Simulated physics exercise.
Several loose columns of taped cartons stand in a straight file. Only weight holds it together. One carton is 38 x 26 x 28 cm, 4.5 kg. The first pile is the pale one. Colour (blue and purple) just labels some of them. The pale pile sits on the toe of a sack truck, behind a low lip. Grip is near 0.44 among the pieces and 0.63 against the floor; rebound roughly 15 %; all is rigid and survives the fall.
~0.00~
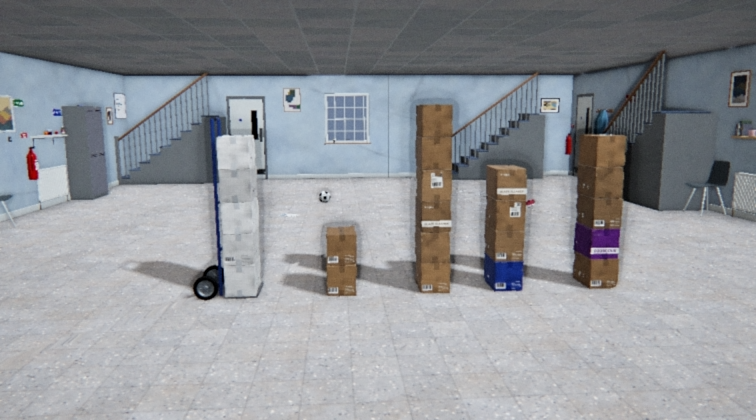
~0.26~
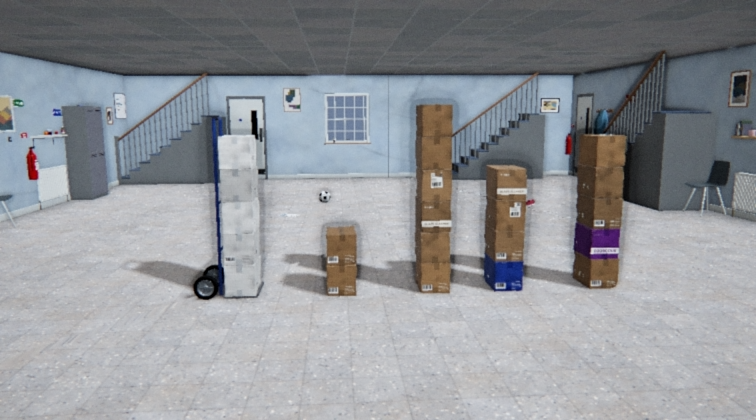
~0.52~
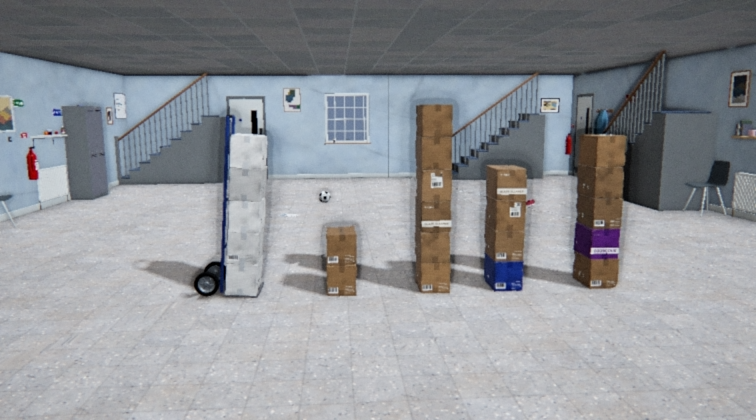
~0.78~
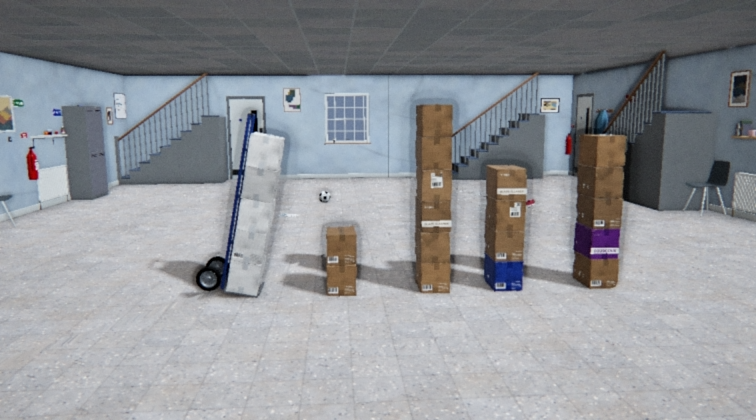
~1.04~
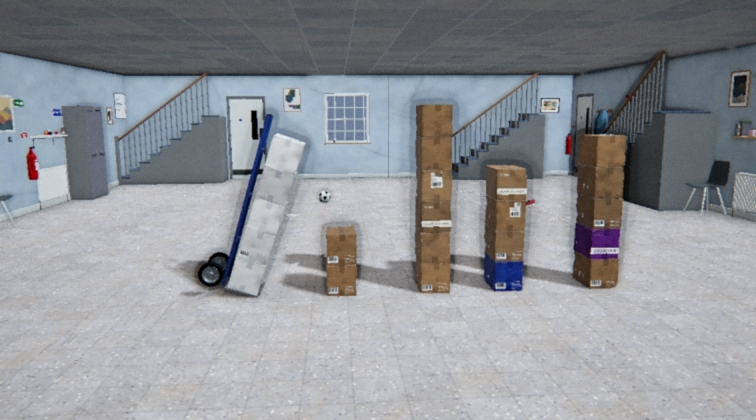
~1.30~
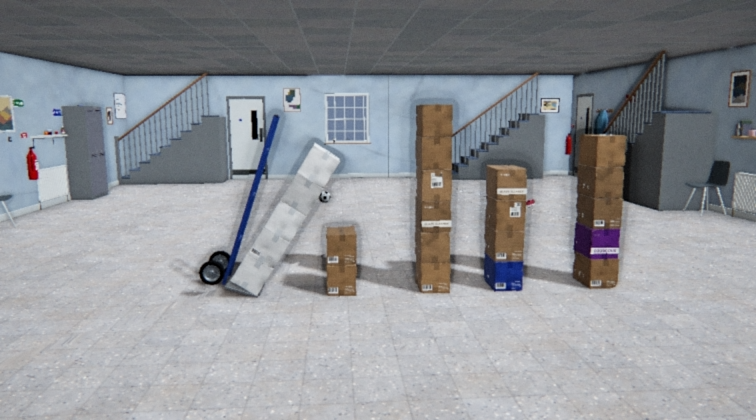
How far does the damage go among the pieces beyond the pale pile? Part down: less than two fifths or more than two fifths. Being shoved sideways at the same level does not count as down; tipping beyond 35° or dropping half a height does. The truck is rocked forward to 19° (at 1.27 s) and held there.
It comes to under two fifths.
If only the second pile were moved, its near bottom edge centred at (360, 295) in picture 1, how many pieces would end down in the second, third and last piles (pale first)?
Then second 0, third 0, last 0.
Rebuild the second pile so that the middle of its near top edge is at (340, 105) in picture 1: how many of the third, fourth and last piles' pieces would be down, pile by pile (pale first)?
Then third 6, fourth 4, last 5.
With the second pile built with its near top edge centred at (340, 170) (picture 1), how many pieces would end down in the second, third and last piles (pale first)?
In that case second 4, third 6, last 5.
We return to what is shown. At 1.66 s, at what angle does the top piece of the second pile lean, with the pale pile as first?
Roughly 10° from upright.
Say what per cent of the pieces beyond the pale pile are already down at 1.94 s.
At that moment 5 per cent.
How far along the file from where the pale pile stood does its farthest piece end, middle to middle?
About 140 cm.
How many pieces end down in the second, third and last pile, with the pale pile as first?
By pile: Second 1, third 0, last 0.
After 1.42 s, 5 of the pale pile down; none of the 17 other cartons down.
After 1.66 s, 5 of the pale pile down; none of the 17 other cartons down, 1 disturbed.
After 1.94 s, 5 of the pale pile down; 1 of the 17 other cartons down.
At rest (2.6 s), 5 of the pale pile down; 1 of the 17 other cartons down; blue carton unmoved; purple carton unmoved. That is 6 per cent. As the last picture would show them, middles, blue carton near (503, 271), purple carton near (596, 240).
